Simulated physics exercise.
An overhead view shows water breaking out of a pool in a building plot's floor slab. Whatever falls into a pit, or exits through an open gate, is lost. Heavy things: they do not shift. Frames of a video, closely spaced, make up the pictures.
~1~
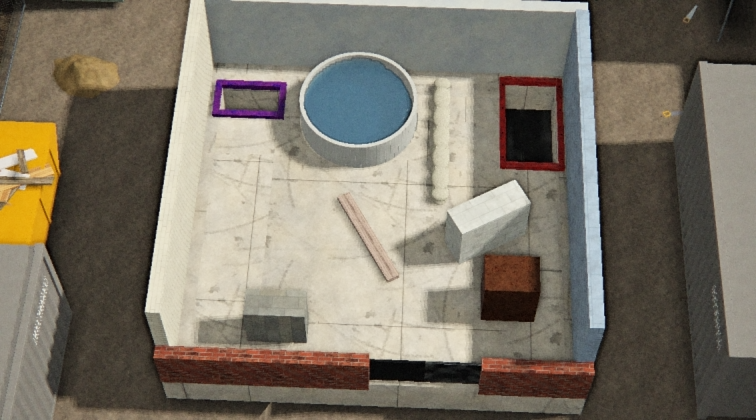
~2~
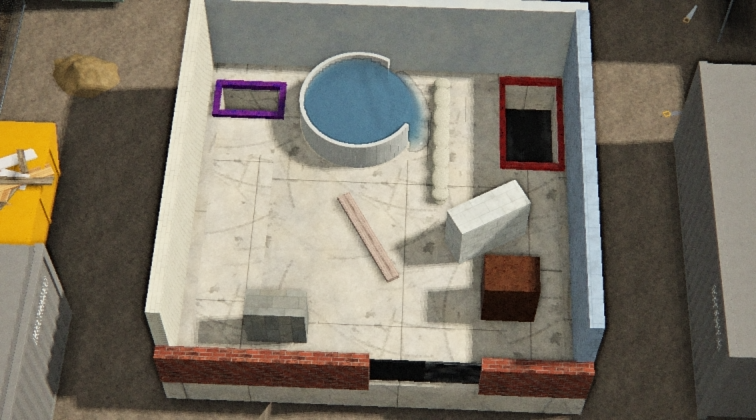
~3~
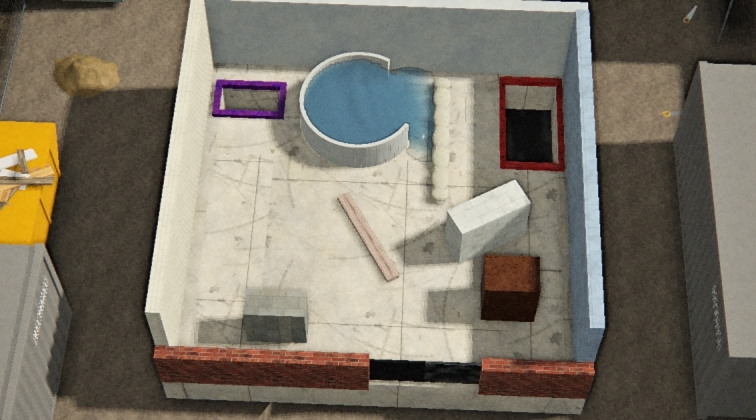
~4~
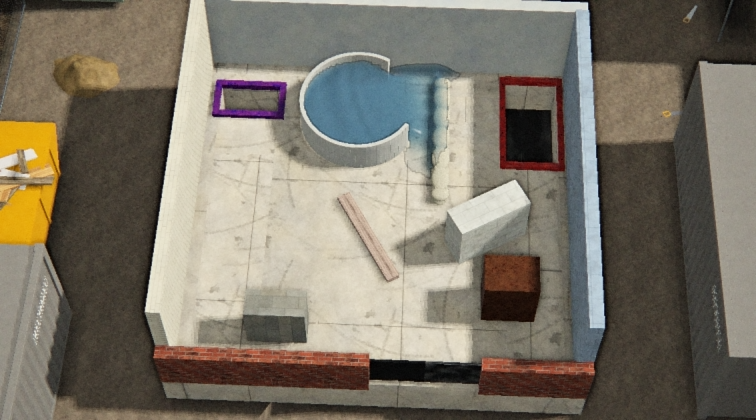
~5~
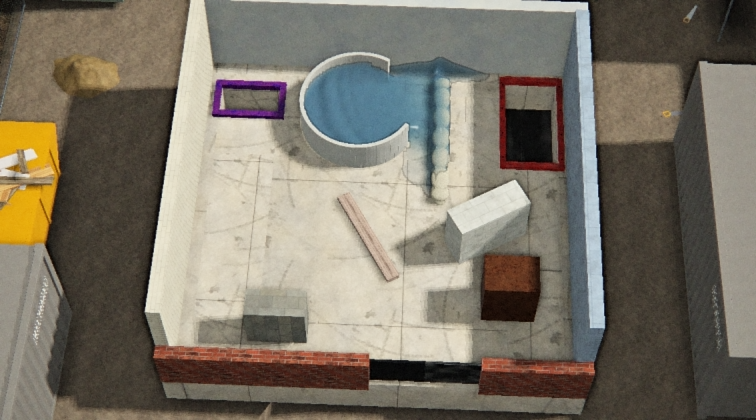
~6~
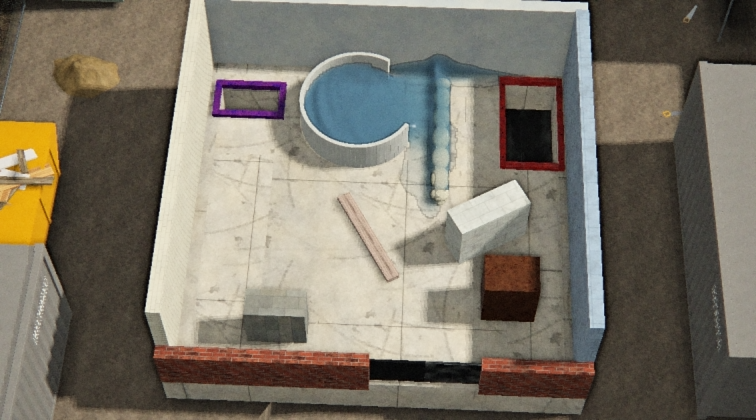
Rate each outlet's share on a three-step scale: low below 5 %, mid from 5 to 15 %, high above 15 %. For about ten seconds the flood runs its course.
Scale: Gate - low, purple pit - low, red pit - high.
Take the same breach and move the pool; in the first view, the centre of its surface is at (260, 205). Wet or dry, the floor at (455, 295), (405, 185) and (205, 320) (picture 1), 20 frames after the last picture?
As listed: Flooded, under water, clear.
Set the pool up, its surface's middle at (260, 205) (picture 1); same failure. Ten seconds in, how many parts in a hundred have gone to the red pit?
Red: About 4 %.
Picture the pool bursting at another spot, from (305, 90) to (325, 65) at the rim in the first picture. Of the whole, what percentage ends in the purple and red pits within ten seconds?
Estimates in per cent: Purple 45, red 0.
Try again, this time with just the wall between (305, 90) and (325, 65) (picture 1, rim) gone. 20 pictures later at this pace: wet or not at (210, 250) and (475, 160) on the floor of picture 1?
One after the other: Covered, no water.
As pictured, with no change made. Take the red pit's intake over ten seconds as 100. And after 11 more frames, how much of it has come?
That comes out to 50 per cent by my count.
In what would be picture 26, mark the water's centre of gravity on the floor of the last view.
Centre: Close to (394, 147).
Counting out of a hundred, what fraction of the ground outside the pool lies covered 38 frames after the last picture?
My best guess is some 60 %.
A moment on, water covers 20 % of the floor; the gate 0 %, the purple pit 0 %, the red pit 2 %.
Next, water covers 30 % of the floor; the gate 0 %, the purple pit 0 %, the red pit 10 %.
Then, water covers 40 % of the floor; the gate 0 %, the purple pit 0 %, the red pit 16 %.
Later, water covers 60 % of the floor; the gate 0 %, the purple pit 0 %, the red pit 18 %.
In the end, water covers 80 % of the floor; the gate 0 %, the purple pit 0 %, the red pit 20 %.
